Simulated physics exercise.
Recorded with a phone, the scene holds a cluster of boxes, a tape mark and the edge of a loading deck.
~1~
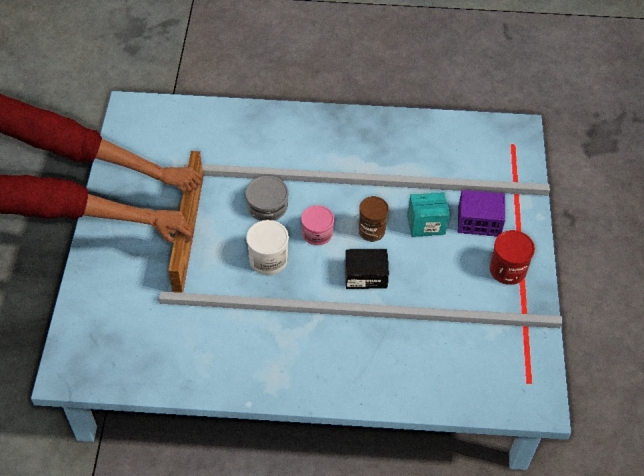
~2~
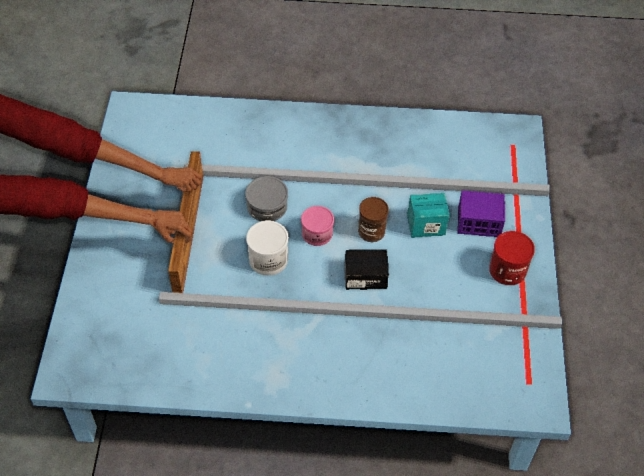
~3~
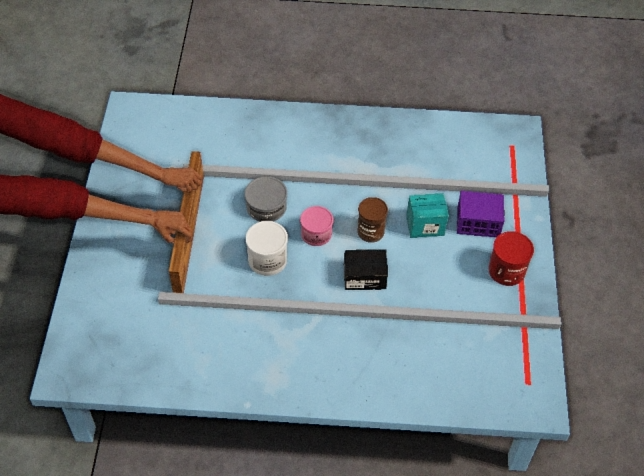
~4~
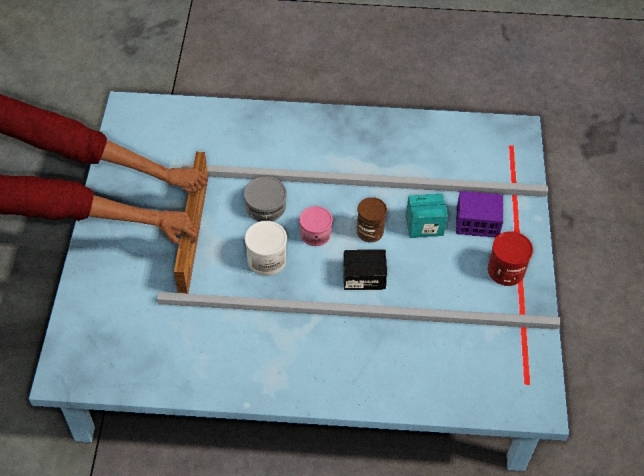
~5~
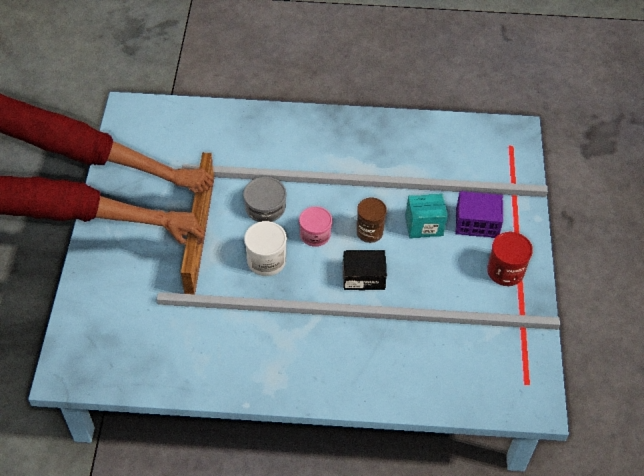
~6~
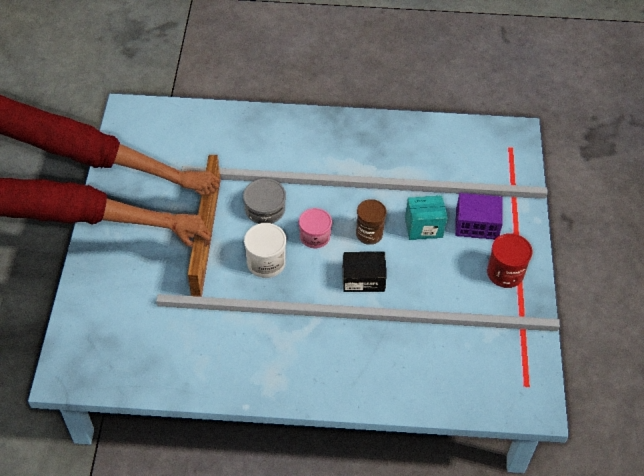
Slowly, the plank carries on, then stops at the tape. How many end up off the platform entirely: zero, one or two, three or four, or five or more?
Five or more.
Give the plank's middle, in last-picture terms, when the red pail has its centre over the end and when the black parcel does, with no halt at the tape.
Its middle is around (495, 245) and around (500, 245).
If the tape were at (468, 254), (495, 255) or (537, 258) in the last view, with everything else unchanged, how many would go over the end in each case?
It would be 1, then 2, then 7.
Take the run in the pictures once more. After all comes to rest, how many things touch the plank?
So the total is 3.
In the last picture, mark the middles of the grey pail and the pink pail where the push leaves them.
They end up close to (538, 211) and (535, 245).
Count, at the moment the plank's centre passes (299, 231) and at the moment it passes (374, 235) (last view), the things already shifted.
At the first point the count is 3, at the second it's 7.
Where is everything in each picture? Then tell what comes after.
The first picture shows red pail (511, 258); purple crate (481, 213); turquoise parcel (428, 215); plank (187, 221); tape (521, 254).
The second picture shows purple crate (481, 214); plank (187, 221).
The third picture shows turquoise parcel (427, 216); white pail (267, 249).
The fourth picture shows red pail (510, 259); brown pail (371, 220).
The fifth picture shows purple crate (479, 215); black parcel (364, 270).
The sixth picture shows red pail (509, 261); purple crate (479, 216); turquoise parcel (426, 218); plank (205, 225); tape (518, 257).
Early on, none off yet; red pail at rest near (509, 261); purple crate at rest near (479, 216); turquoise parcel at rest near (426, 218).
A while later, none off yet; red pail at rest near (509, 261); purple crate travelled a little near (495, 216); turquoise parcel travelled about its own width near (457, 217).
Further along, none off yet; red pail travelled a little near (518, 256); purple crate leaning a little near (560, 204); turquoise parcel travelled well along near (527, 215).
Finally, the number that fall off is five or more; lost, black parcel, brown pail, turquoise parcel, purple crate and red pail.
